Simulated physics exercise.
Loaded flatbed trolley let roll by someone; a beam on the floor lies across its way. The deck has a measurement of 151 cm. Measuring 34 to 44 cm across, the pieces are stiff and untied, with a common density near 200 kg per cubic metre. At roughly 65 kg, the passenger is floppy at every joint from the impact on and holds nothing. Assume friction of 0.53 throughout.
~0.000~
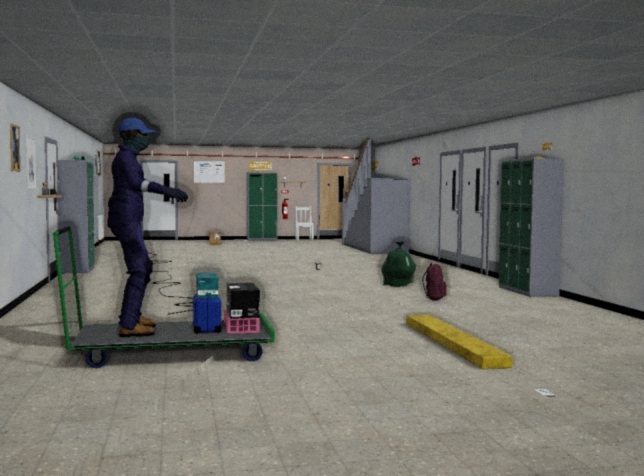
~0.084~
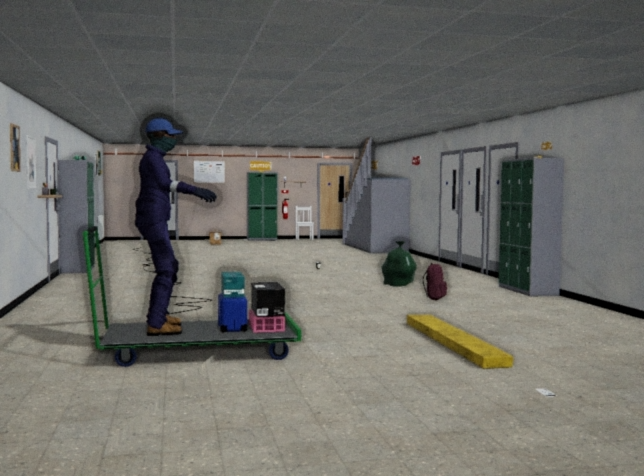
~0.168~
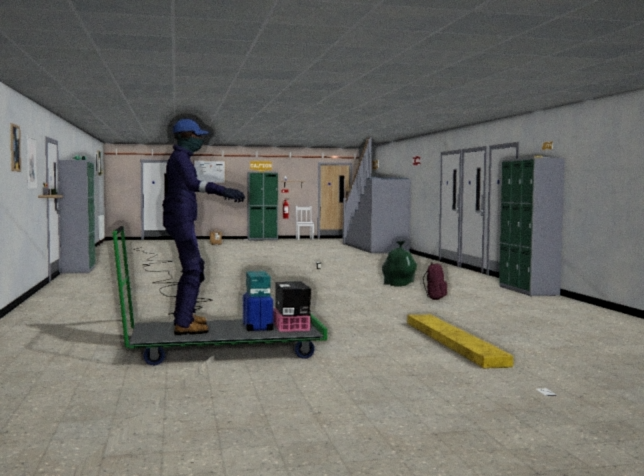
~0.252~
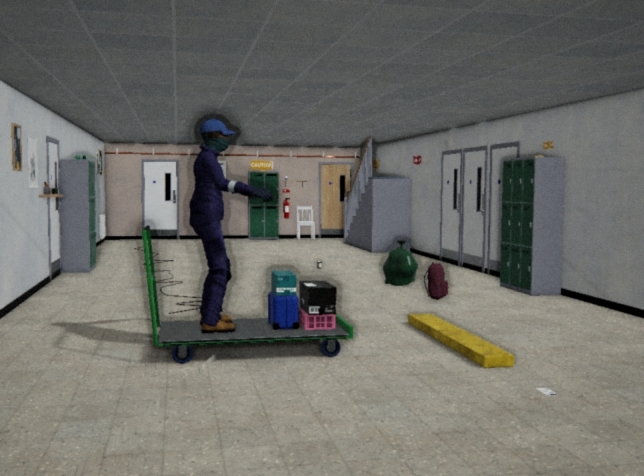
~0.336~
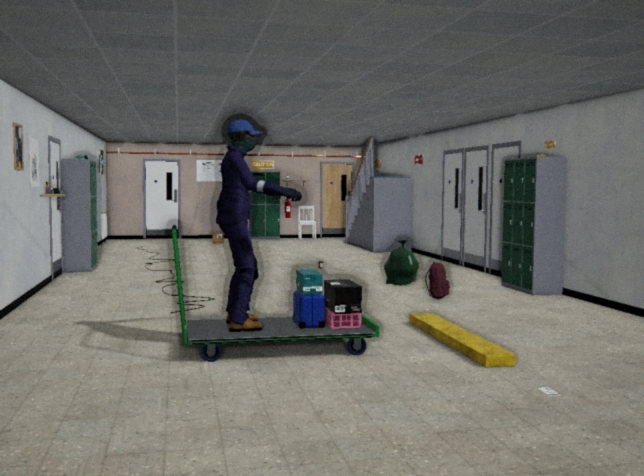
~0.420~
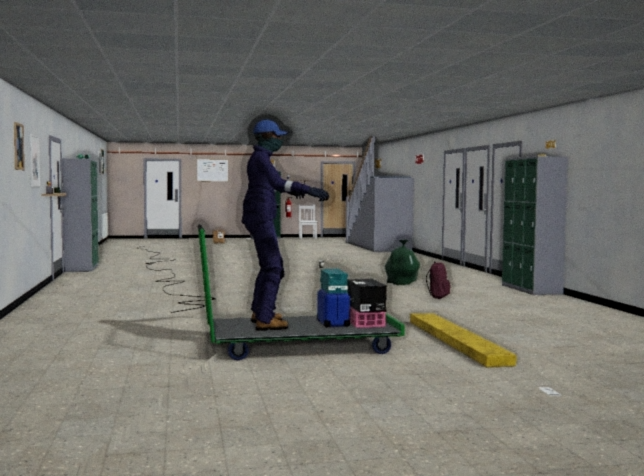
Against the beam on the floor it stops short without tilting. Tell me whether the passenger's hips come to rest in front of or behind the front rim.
It is shed from the deck.
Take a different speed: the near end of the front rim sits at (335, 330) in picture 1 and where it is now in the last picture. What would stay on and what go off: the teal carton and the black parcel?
Then teal dropped, black dropped.
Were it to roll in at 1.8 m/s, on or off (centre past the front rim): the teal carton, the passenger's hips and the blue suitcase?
In that case teal off, hips on, blue on.
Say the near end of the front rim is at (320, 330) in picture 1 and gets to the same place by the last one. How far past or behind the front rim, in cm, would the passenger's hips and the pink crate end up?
In that run, the hips end up 50 cm back from the front rim and pink ends up 20 cm back.
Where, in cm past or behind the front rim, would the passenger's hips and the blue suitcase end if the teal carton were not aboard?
In that case the hips would go 40 cm past the front rim while blue stays 40 cm short of it.
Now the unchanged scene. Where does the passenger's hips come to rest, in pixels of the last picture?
End point: About (478, 319) px.
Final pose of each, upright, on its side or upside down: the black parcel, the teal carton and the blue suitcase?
At the end, black is resting sideways, teal is standing on its base and blue is standing on its base.
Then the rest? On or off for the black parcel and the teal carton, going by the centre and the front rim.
End result - black: Goes over; teal: Goes over.
After 0.65 s the deck stops.
After 0.90 s the passenger's hips are 60 cm behind the rim, near (389, 238) in the last picture's view.
After 1.20 s the passenger's hips are 20 cm behind the rim, near (433, 247) in the last picture's view.
After 1.65 s the passenger's hips are 24 cm past the rim, near (477, 310) in the last picture's view.
At rest, 2.8 s, past the rim, black parcel, teal carton and the passenger's hips; behind it, pink crate and blue suitcase.
